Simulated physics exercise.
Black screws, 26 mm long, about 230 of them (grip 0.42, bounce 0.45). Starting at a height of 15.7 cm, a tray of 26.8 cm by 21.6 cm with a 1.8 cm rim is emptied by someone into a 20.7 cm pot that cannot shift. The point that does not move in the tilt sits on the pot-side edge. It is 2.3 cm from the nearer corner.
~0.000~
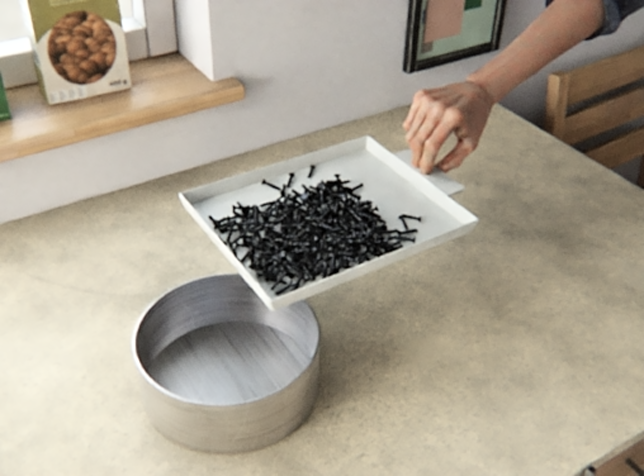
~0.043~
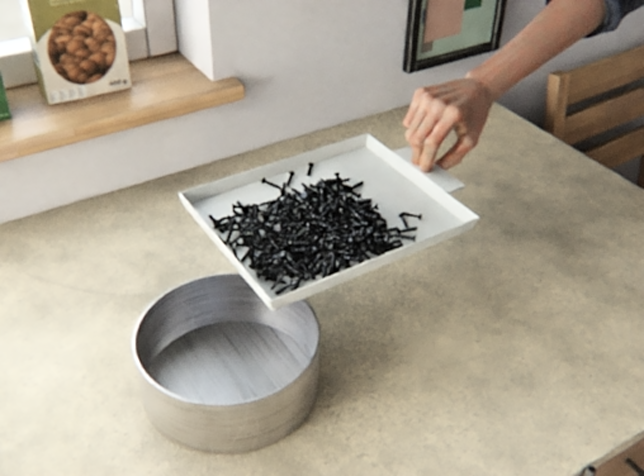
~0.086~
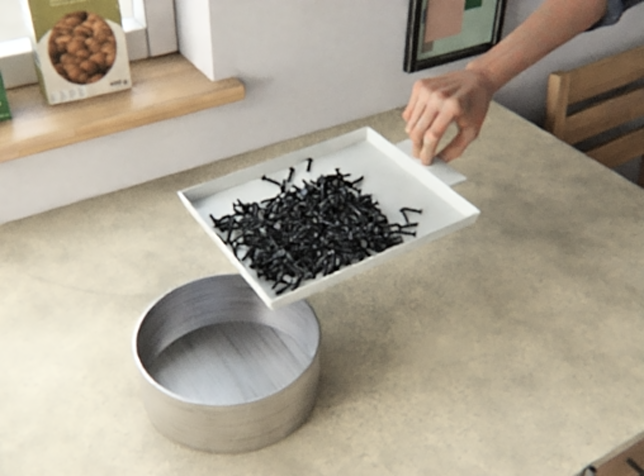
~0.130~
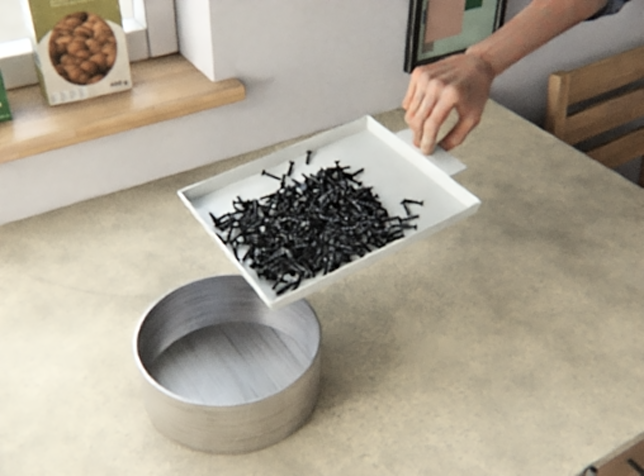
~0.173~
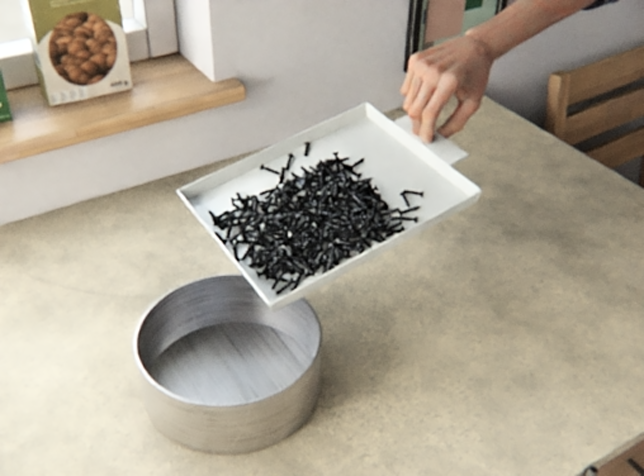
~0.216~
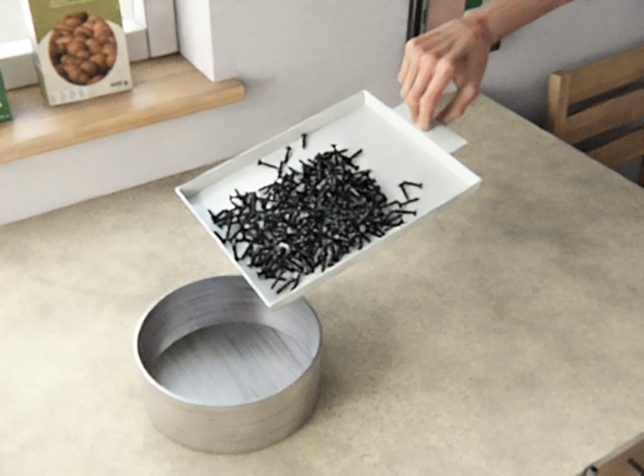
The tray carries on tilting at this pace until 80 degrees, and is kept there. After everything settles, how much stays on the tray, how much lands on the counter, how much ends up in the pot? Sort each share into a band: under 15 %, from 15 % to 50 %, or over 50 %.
Tray: Under 15 %; counter: Under 15 %; pot: Over 50 %.
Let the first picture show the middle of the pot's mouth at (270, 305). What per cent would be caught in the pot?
The share would be some 35 per cent.
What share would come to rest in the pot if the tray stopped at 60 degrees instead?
55 %.
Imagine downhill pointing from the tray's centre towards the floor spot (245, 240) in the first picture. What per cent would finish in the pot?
Roughly 65 per cent.
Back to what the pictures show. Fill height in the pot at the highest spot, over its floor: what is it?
I'd say near 3.0 centimetres.
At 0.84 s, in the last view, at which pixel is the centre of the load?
Near (229, 258).
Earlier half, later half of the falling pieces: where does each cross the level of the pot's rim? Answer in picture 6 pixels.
Around (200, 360), then (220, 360).
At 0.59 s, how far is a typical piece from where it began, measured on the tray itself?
By then it sits near 4 cm from where it began.
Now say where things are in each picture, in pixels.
Tray tilt 0 degrees, front corners at (272, 297) and (473, 219); middle of the pieces at (310, 228); pot at (227, 333), in the first picture.
Tray tilt 1 degrees, front corners at (272, 297) and (474, 216); middle of the pieces at (310, 227), in the second picture.
Tray tilt 3 degrees, front corners at (272, 298) and (475, 210); middle of the pieces at (311, 224), in the third picture.
Tray tilt 6 degrees, front corners at (272, 299) and (476, 201), lowest corner left front; middle of the pieces at (311, 220), in the fourth picture.
Tray tilt 10 degrees, front corners at (271, 300) and (477, 190), lowest corner left front; middle of the pieces at (310, 215), in the fifth picture.
Tray tilt 14 degrees, front corners at (271, 301) and (476, 179), lowest corner left front; middle of the pieces at (309, 210); pot at (229, 333). Its pace works out near 85 degrees a second, in the sixth picture.
After 0.59 s, tilt 46 degrees; the tray holds 100 %, the pot 0 %.
After 0.84 s, tilt 68 degrees; the tray holds 85 %, the pot 5 %.
After 1.19 s, tilt 80 degrees; the tray holds 15 %, the pot 75 %.
At rest (2.1 s), tray 5 %, counter 5 %, pot 90 %.
